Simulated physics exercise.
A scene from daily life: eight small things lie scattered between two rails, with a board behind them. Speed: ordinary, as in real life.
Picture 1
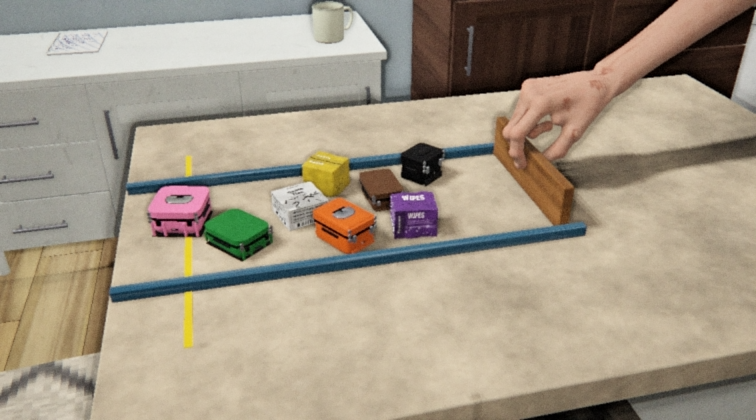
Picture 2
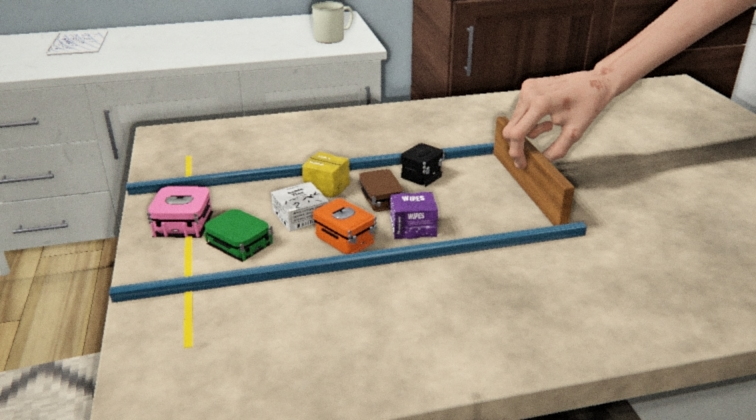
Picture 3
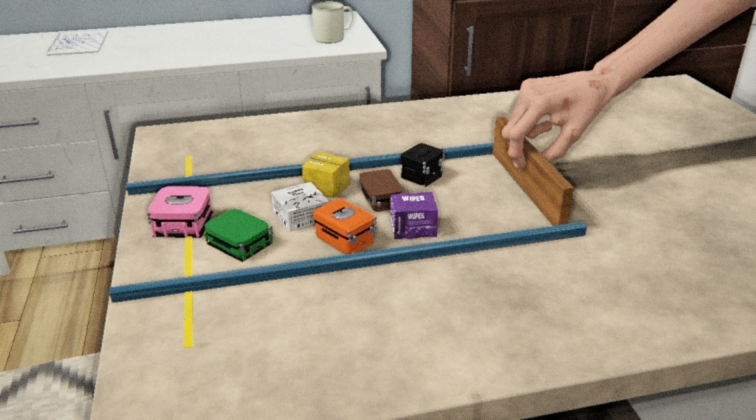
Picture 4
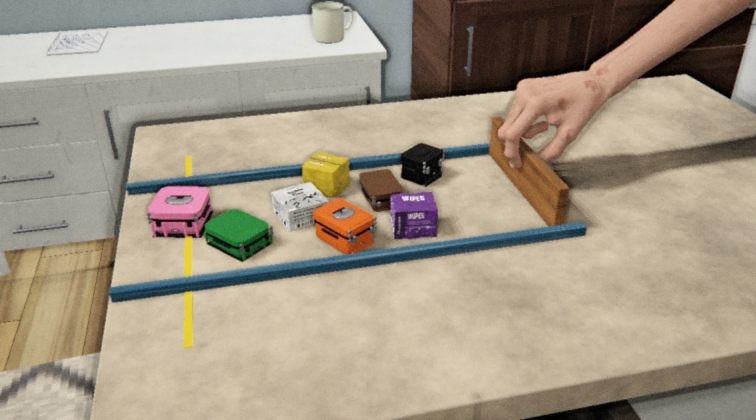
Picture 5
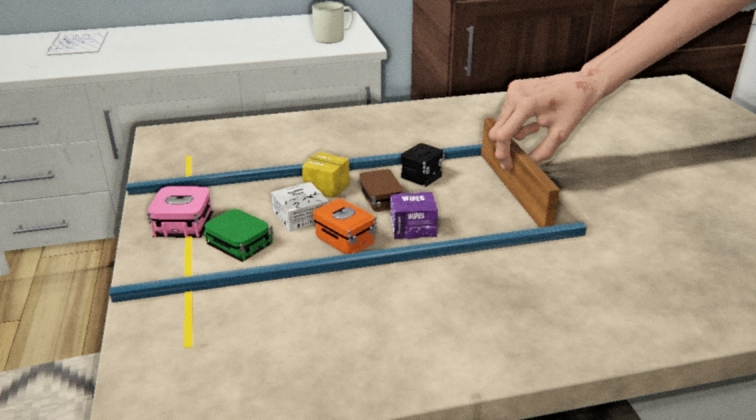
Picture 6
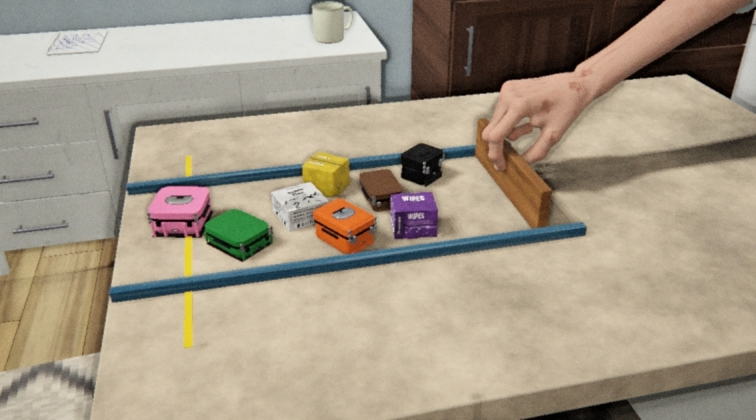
A hand held a wooden board upright behind eight small, colourful boxes and cases scattered between two blue rails, then slid it slightly left, while the boxes stayed still and the board didn't touch them.
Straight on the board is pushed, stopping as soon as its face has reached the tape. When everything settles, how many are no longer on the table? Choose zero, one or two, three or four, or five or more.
When everything settles, one or two are no longer on the table.
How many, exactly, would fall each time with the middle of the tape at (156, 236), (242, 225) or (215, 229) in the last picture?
First 5, then 0, then 2.
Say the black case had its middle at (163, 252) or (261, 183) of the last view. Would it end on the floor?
Well, place by place the object does not stay and then keeps its place.
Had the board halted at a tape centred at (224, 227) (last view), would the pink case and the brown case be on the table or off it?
Pink case: Down; brown case: Still up.
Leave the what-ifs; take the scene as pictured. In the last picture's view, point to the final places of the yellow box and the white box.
First at (129, 191); second at (128, 225).
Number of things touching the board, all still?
It's 3 of them.
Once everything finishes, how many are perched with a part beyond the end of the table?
My count gives 3.
Early on, none off yet; pink case at rest near (181, 212); green case at rest near (238, 235); white box at rest near (297, 207).
Finally, the number that fall off is one or two; lost, green case and pink case.
